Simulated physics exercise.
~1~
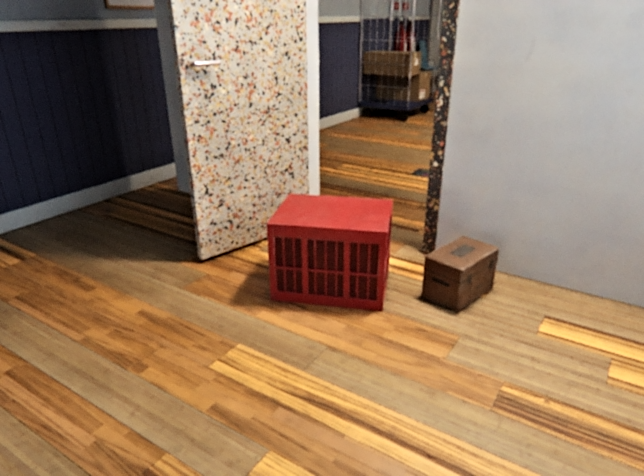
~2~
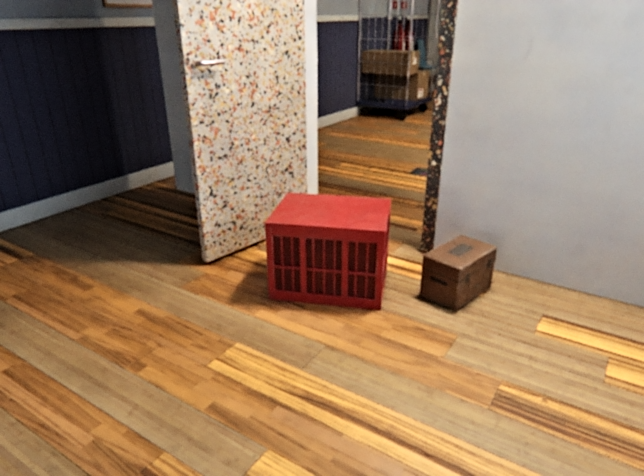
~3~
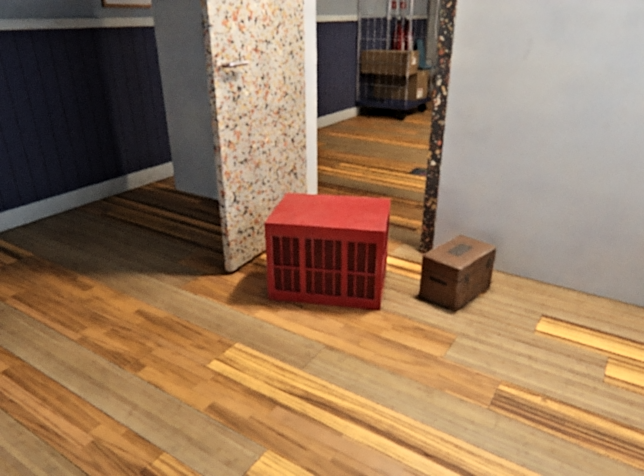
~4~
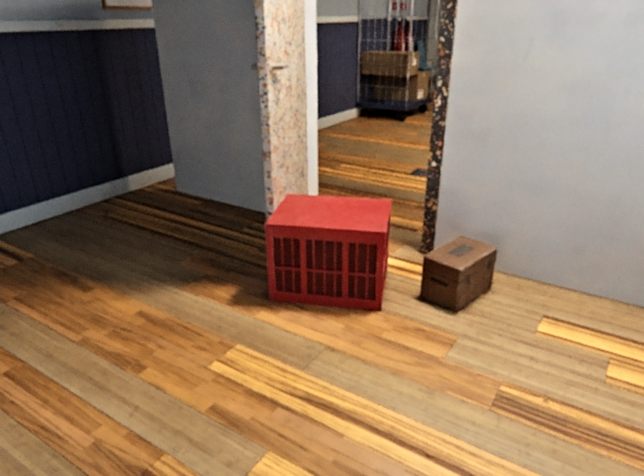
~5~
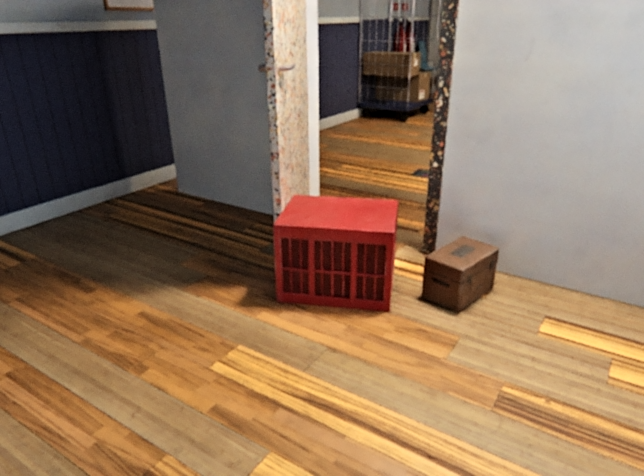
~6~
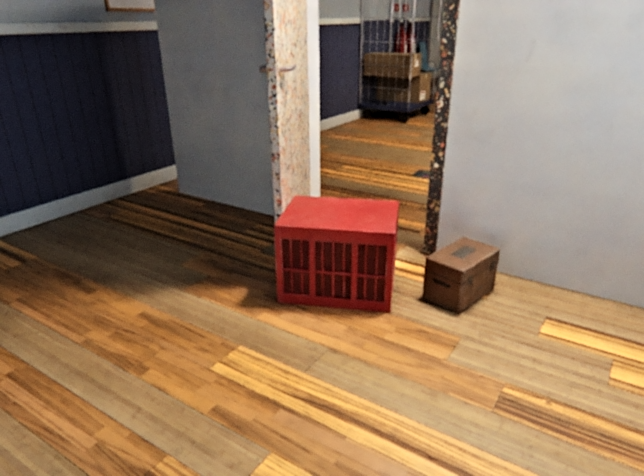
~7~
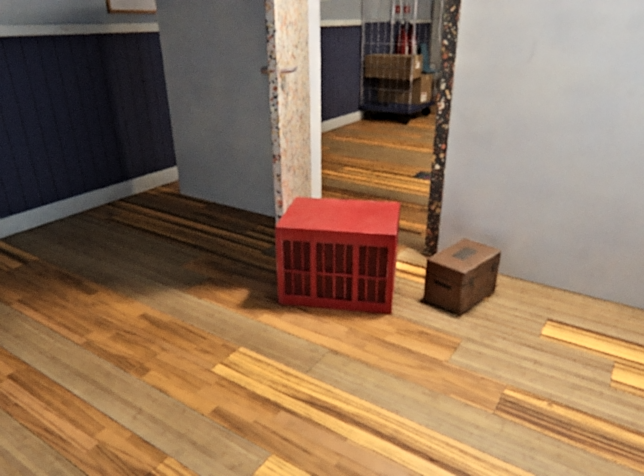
The footage shows a speckled door swinging rightward toward a red chest on a wooden floor, nudging it slightly to the right and then stopping against it. The door remains well open, while the small brown box beside the chest stays still.
